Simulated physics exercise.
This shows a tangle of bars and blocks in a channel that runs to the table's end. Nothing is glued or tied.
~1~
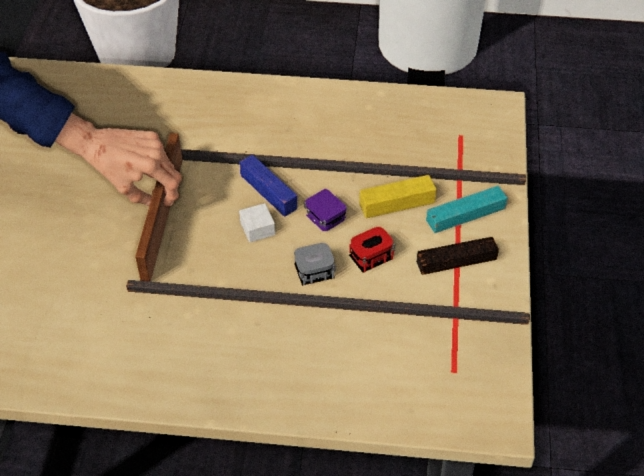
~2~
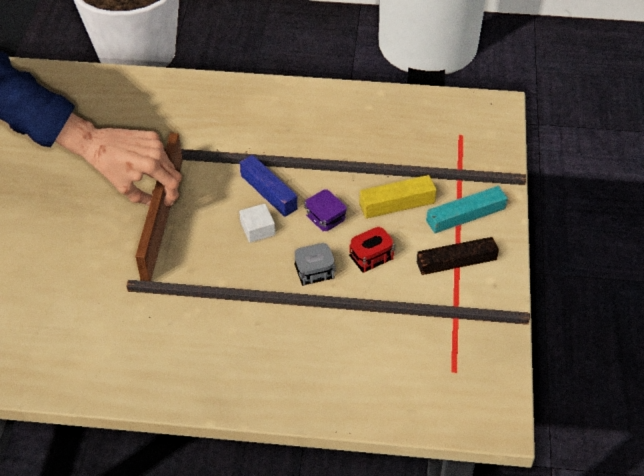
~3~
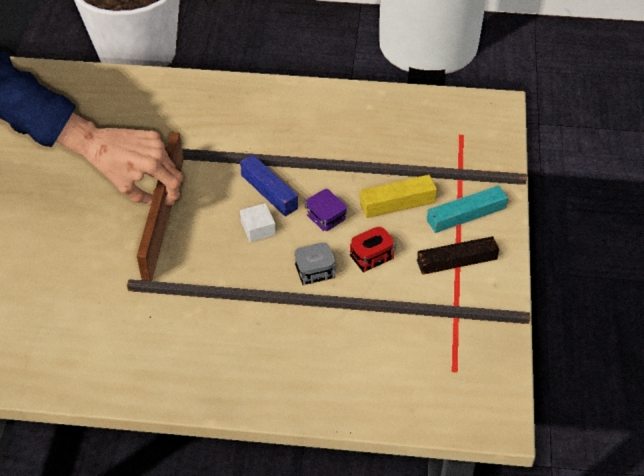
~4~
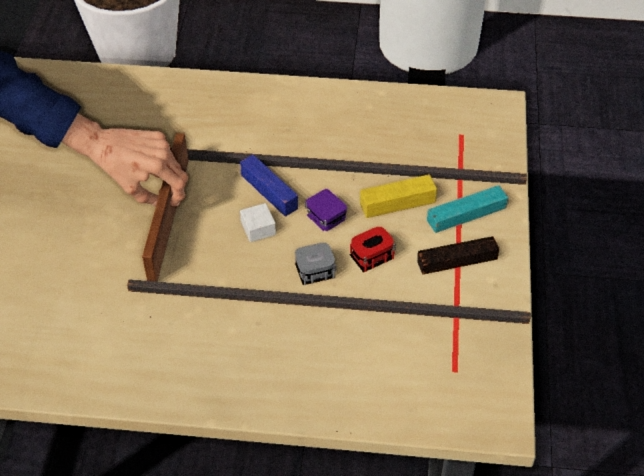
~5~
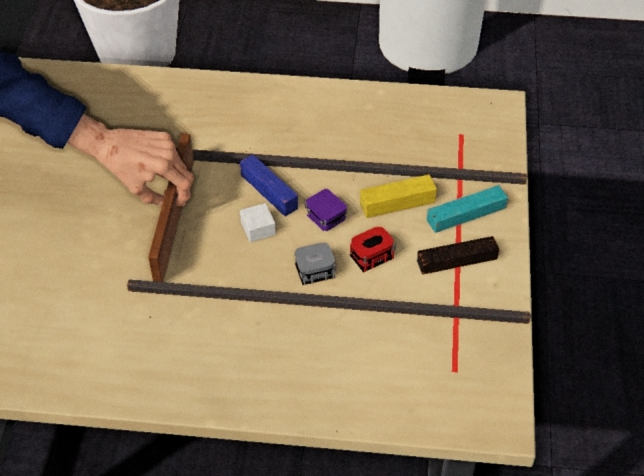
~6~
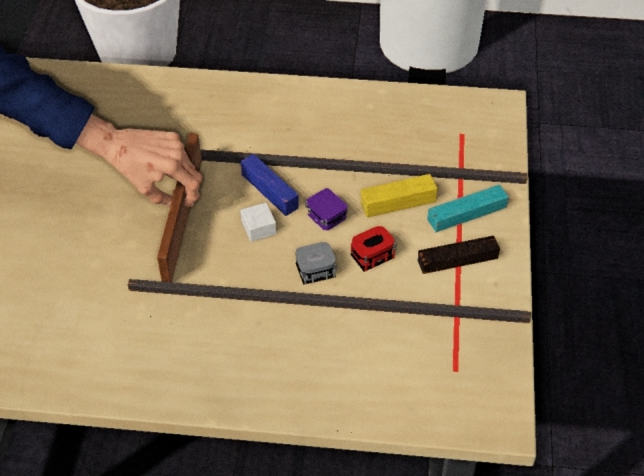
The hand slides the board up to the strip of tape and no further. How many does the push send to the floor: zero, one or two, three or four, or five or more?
The number that fall off is one or two.
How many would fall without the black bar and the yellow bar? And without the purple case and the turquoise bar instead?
First 1, then 0.
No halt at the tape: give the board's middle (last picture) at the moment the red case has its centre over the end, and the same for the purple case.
Its middle is around (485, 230) and around (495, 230).
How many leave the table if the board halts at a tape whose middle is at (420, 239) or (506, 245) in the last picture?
In that order 0 and 5.
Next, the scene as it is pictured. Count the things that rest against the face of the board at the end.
It touches 3.
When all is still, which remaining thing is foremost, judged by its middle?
Foremost is the black bar.
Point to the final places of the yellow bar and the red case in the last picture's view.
The yellow bar stops around (515, 194); the red case around (502, 261).
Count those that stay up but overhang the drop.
Overhanging: 2.
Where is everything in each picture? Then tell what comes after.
The first frame shows turquoise bar (467, 209); black bar (457, 256); yellow bar (398, 197); board (160, 206); tape (458, 243).
The second frame shows black bar (457, 256); board (160, 206).
The third frame shows yellow bar (398, 196); grey case (315, 264).
The fourth frame shows turquoise bar (468, 209); blue bar (269, 185).
The fifth frame shows black bar (458, 255); purple case (326, 211).
The sixth frame shows turquoise bar (468, 208); black bar (459, 255); yellow bar (399, 196); board (181, 206); tape (459, 242).
Soon after, none off yet; turquoise bar at rest near (468, 208); black bar at rest near (459, 255); yellow bar at rest near (399, 196).
After that, none off yet; turquoise bar at rest near (468, 208); black bar at rest near (459, 255); yellow bar displaced a little near (417, 190).
And then, none off yet; turquoise bar displaced a little near (507, 202); black bar displaced a little near (483, 268); yellow bar displaced about its own width near (475, 193).
In the end, the number that fall off is one or two; gone, turquoise bar.
